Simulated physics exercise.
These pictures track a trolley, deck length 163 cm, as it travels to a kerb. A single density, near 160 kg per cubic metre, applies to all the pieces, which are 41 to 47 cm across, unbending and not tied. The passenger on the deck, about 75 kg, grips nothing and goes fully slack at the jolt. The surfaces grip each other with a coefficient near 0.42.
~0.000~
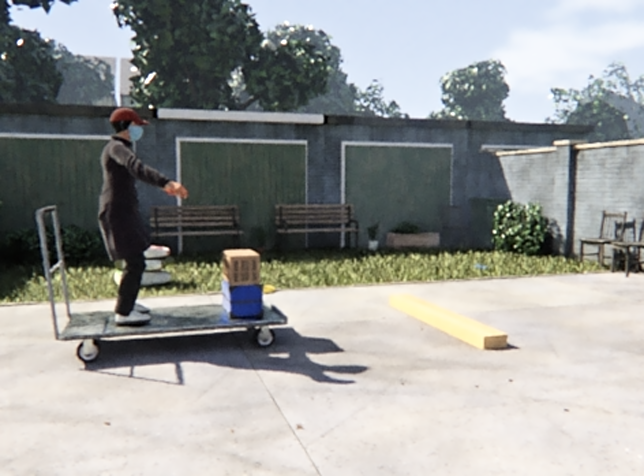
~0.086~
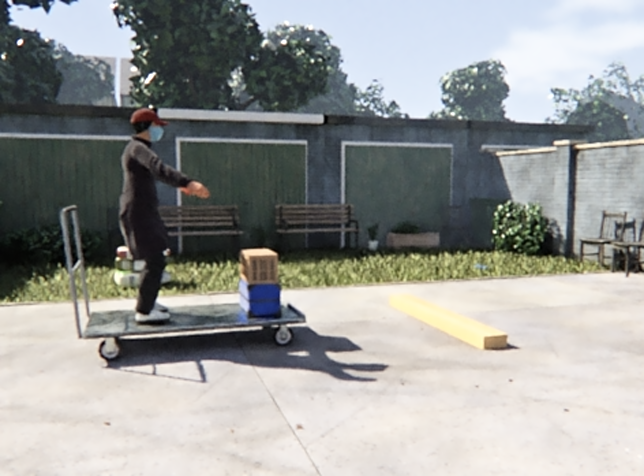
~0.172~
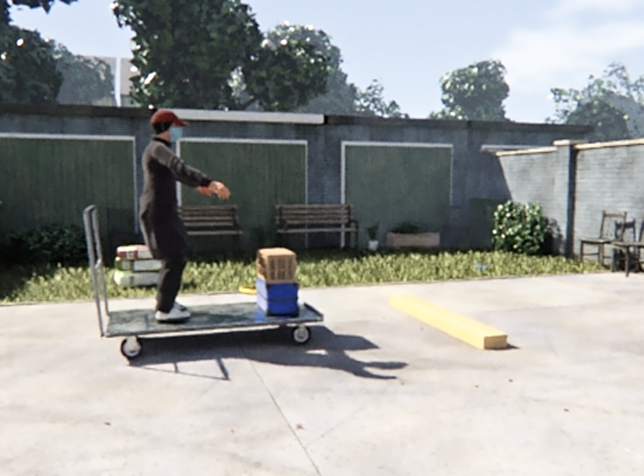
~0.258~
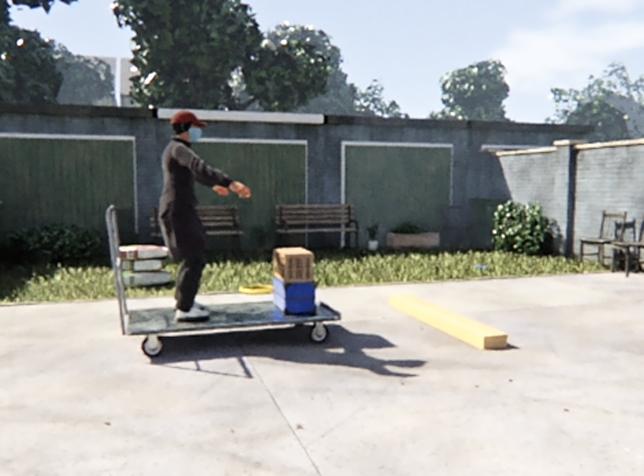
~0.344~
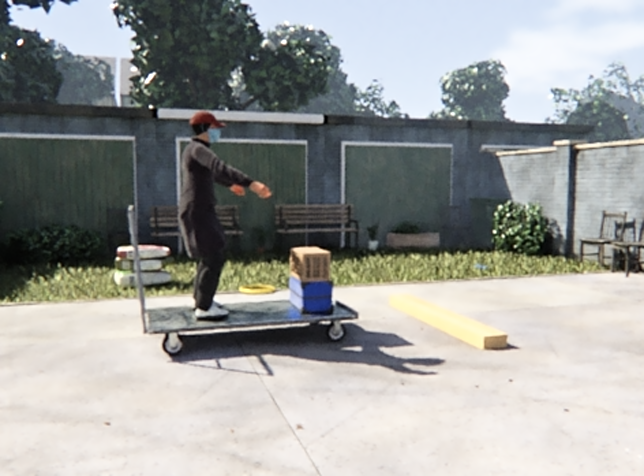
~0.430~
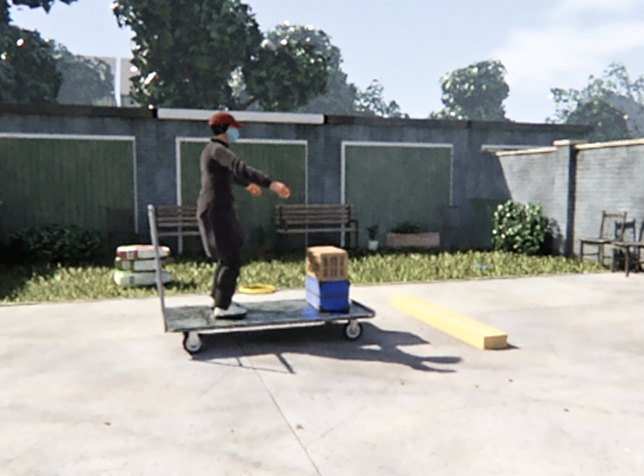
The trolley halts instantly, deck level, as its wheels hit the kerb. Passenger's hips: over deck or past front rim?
My bet is it does not get over the edge.
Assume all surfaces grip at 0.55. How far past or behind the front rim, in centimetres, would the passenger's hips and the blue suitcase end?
Then the hips would end 50 behind and the blue one 20 behind.
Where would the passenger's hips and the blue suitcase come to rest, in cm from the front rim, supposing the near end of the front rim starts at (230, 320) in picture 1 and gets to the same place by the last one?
So the hips land 70 cm beyond the front rim, and the blue one ends 20 cm beyond it.
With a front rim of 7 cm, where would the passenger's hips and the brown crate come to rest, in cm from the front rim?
Result: Hips 70 cm behind the rim; brown 50 cm beyond it.
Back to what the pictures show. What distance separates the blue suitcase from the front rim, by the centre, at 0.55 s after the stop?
Behind the rim, near 15 cm.
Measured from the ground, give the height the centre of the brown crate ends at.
10 cm.
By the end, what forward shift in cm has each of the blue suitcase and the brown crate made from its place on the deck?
I'd put the blue one at around 15 cm and the brown one at around 95 cm.
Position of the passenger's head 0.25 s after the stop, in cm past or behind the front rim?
About 70 cm behind the front rim.
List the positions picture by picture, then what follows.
The first picture shows hips (118, 214), blue suitcase (242, 297), rim corner (286, 320); 154 cm short of the stop.
The second picture shows hips (138, 213), blue suitcase (260, 296), rim corner (305, 319); 139 cm short of the stop.
The third picture shows hips (158, 213), blue suitcase (277, 295), rim corner (323, 317); 124 cm short of the stop.
The fourth picture shows hips (177, 213), blue suitcase (294, 294), rim corner (340, 316); 109 cm short of the stop.
The fifth picture shows hips (196, 213), blue suitcase (311, 293), rim corner (357, 315); 94 cm short of the stop.
The sixth picture shows hips (215, 212), blue suitcase (327, 292), rim corner (374, 314); 79 cm short of the stop. Speed about 1.7 m/s.
Impact comes at 0.89 s.
After 1.14 s the passenger's hips are 83 cm behind the rim, near (355, 241) in the last picture's view.
After 1.44 s the passenger's hips are 73 cm behind the rim, near (366, 261) in the last picture's view.
After 1.89 s the passenger's hips are 65 cm behind the rim, near (374, 258) in the last picture's view.
When all is still (2.3 s), past the rim, brown crate; behind it, blue suitcase and the passenger's hips.
